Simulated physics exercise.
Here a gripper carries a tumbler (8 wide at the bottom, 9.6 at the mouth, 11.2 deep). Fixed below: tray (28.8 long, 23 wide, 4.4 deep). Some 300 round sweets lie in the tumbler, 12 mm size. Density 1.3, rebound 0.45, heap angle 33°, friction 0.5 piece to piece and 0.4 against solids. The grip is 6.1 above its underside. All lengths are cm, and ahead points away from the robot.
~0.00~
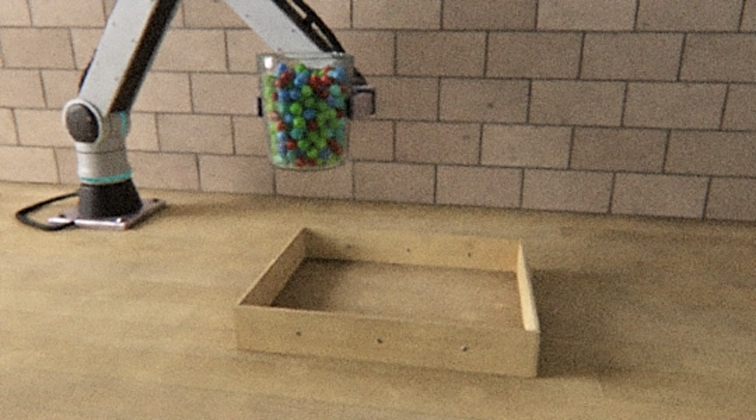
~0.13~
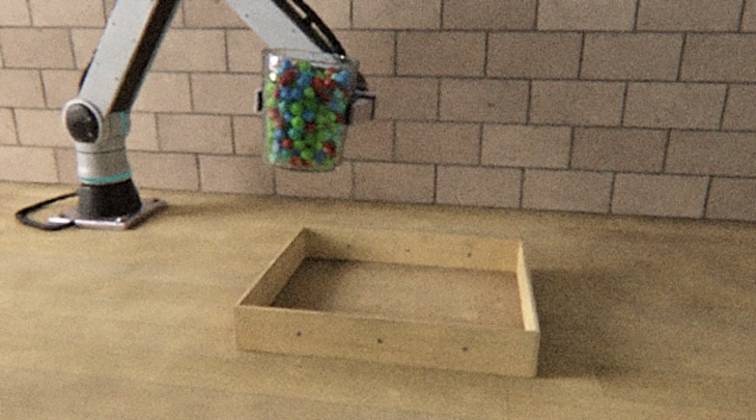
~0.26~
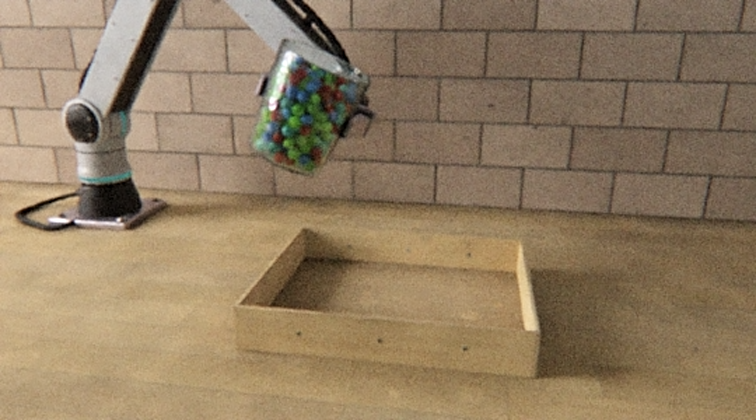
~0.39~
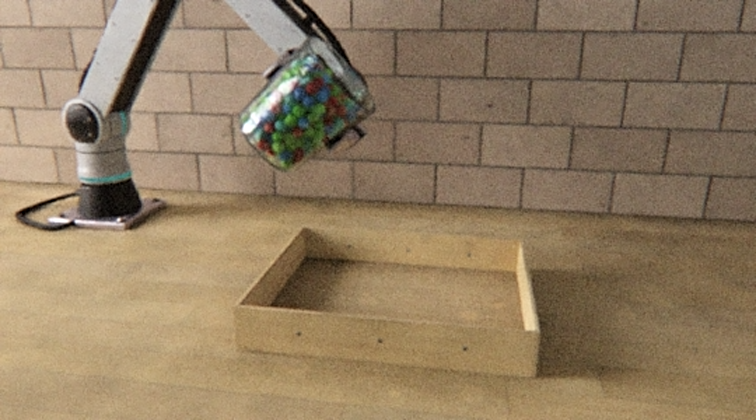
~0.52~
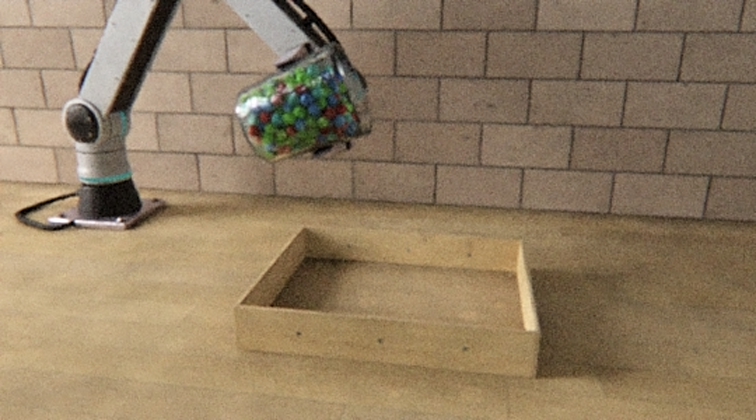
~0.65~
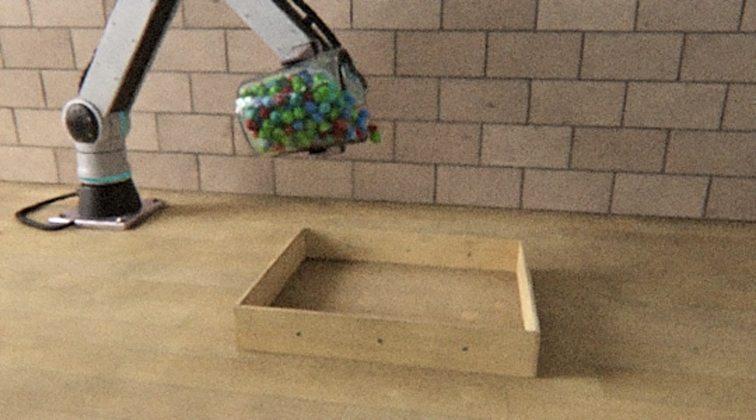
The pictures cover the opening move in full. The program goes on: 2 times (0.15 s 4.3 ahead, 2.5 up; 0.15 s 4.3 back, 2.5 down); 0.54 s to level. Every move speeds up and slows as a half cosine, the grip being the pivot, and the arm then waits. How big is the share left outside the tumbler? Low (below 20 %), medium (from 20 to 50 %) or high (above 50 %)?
Answer: High; above 50 % of the round sweets finish outside the tumbler.
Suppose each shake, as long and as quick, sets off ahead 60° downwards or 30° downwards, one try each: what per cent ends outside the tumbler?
About 10 and 30 per cent.
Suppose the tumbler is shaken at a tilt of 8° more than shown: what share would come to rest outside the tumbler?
It would be near 80 per cent.
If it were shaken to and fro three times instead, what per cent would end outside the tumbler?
Then about 70 per cent.
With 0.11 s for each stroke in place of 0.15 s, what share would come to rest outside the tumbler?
It would be near 80 per cent.
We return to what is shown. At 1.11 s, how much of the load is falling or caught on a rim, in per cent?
Some 3 per cent.
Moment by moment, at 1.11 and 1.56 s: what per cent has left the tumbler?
In turn: 35, 60.
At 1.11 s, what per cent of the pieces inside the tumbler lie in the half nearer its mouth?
Roughly 55 per cent.
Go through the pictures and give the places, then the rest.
The first frame shows tumbler middle at (307, 112), level; upper third of the load around (306, 90), from x 270 to 345, top at y 75; 301 in the tumbler.
The second frame shows tumbler middle at (307, 112), tilted 7° forward; upper third of the load around (307, 90), from x 270 to 345, top at y 70.
The third frame shows tumbler middle at (305, 111), tilted 26° forward; upper third of the load around (303, 92), from x 260 to 355, top at y 65.
The fourth frame shows tumbler middle at (304, 110), tilted 49° forward; upper third of the load around (303, 92), from x 250 to 355, top at y 60.
The fifth frame shows tumbler middle at (303, 109), tilted 68° forward; upper third of the load around (300, 90), from x 250 to 350, top at y 70.
The sixth frame shows tumbler middle at (303, 108), tilted 75° forward; upper third of the load around (297, 93), from x 250 to 375, top at y 75; 301 in the tumbler.
After 1.11 s, tilted 75° forward, highest piece 26 above the table; 189 in the tumbler, 104 in the tray, 8 in flight or on a rim.
After 1.56 s, tilted 28° forward, highest piece 26 above the table; 179 in the tray, 122 in the tumbler.
After 1.99 s, level, highest piece 24 above the table; 179 in the tray, 122 in the tumbler.
After 3.04 s, level, highest piece 24 above the table; 179 in the tray, 122 in the tumbler.
At rest, 179 in the tray, 122 in the tumbler. That is 59 % outside the tumbler.
